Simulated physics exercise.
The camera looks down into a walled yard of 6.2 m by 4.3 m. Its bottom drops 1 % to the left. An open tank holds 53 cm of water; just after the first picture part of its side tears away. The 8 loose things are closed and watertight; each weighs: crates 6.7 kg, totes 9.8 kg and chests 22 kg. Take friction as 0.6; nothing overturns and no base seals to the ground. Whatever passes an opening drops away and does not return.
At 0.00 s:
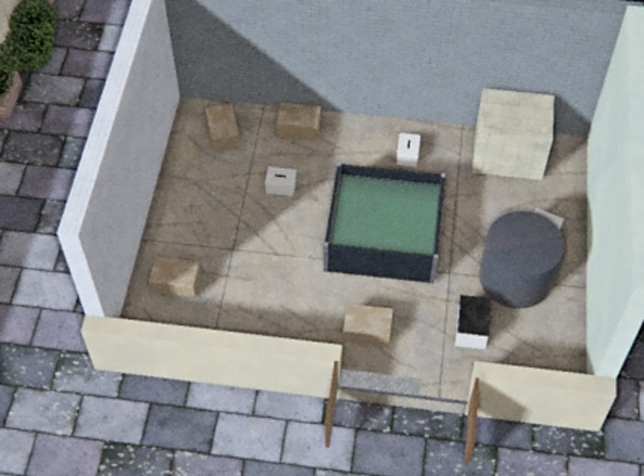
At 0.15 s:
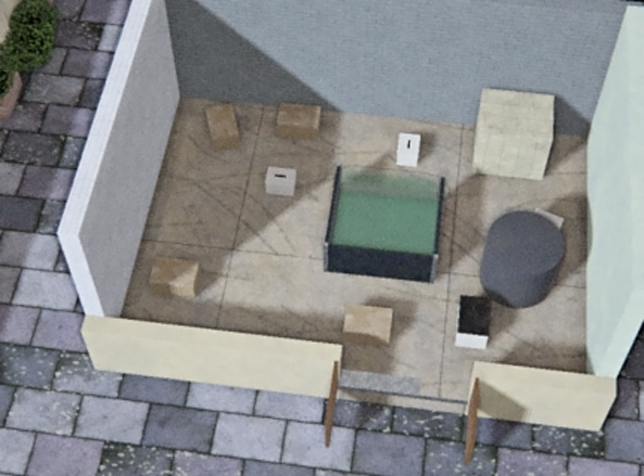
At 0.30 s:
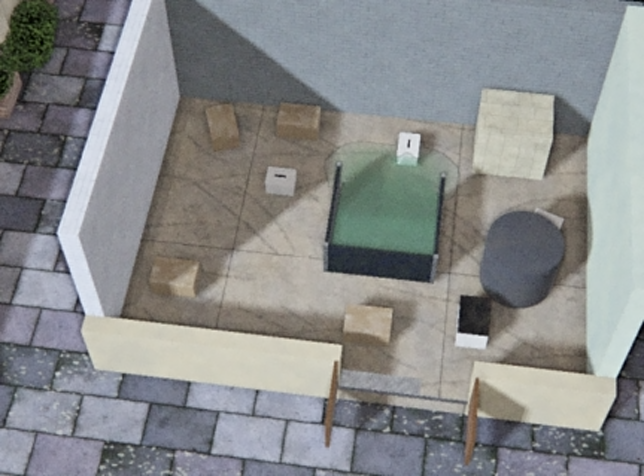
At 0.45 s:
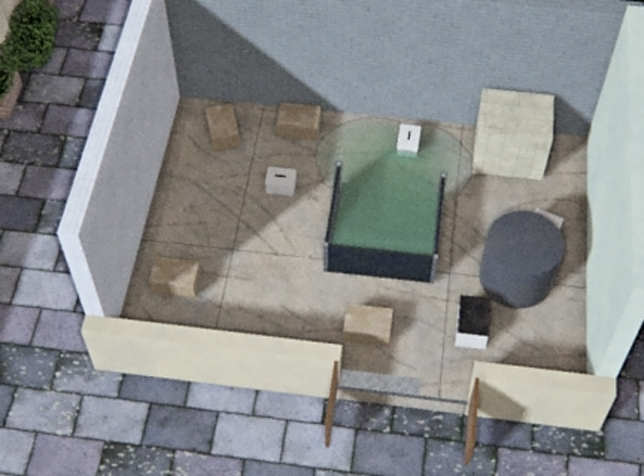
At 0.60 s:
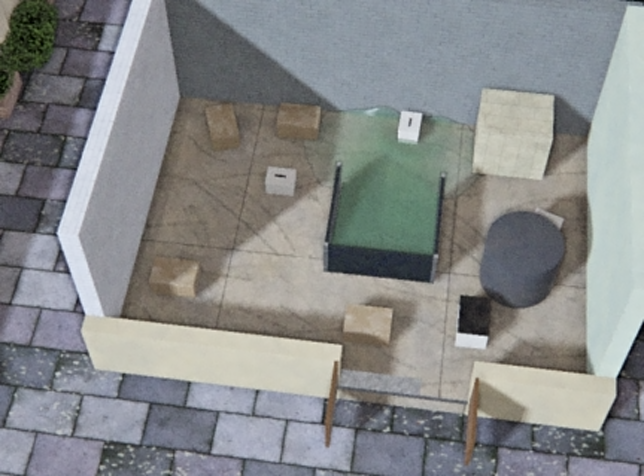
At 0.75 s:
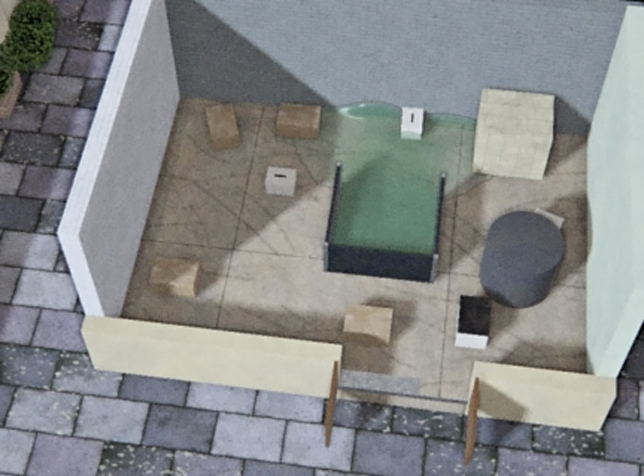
Green water in an open, dark-walled tank pours out through its far side and spreads across the tan floor of a walled yard. It flows around a small white box, nudging it slightly toward the back wall, then ripples along that wall while the other boxes stay still.
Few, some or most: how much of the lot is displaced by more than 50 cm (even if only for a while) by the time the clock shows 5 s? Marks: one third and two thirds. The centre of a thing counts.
Share: From one to two thirds.
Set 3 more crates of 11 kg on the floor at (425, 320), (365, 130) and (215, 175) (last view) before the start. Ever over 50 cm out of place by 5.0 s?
In that order: Under, more, more.
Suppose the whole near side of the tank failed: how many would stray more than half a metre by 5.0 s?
Then 2.
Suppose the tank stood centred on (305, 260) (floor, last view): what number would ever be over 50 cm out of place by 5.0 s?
Then 5.
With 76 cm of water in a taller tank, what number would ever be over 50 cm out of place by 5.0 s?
In that case 5 of them.
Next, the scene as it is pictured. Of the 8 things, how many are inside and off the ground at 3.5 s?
2 of them.
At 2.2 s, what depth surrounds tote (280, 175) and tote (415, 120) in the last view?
About 0 and 21 cm.
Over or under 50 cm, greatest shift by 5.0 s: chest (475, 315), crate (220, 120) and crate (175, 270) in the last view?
In that order: Short of it, over, more.
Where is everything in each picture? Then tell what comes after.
A tote at (409, 145), on the bottom; a crate at (299, 115), on the bottom; water covers 1.8 m2; 0 of 8 have shifted, in the first frame.
A tote at (409, 145) rests on the ground; a crate at (299, 115), on the bottom; 2.5 m2 under water; 0 of 8 have shifted, in the second frame.
A tote at (409, 144), on the bottom; a crate at (299, 115) rests on the ground; 3.3 m2 under water; 0 of 8 have shifted, in the third frame.
A tote at (409, 136) rests on the ground, 17 cm from its start; a crate at (299, 115) rests on the ground; water covers 4.3 m2; 1 of 8 have shifted, in the fourth frame.
A tote at (410, 123), on the bottom, 42 cm from its start; a crate at (299, 115), on the bottom; 5.1 m2 under water; 1 of 8 have shifted, in the fifth frame.
A tote at (413, 118), on the bottom, 50 cm from its start; a crate at (299, 115) rests on the ground; water covers 5.3 m2; 1 of 8 have shifted, in the sixth frame.
After 1.1 s 0 of 8 are over 50 cm from their spots; 1 afloat.
After 2.2 s 2 of 8 are over 50 cm from their spots; 2 afloat.
After 3.5 s 3 of 8 are over 50 cm from their spots; 2 afloat.
After 5.0 s 4 of 8 are over 50 cm from their spots, and 4 have been at some point; 2 afloat.
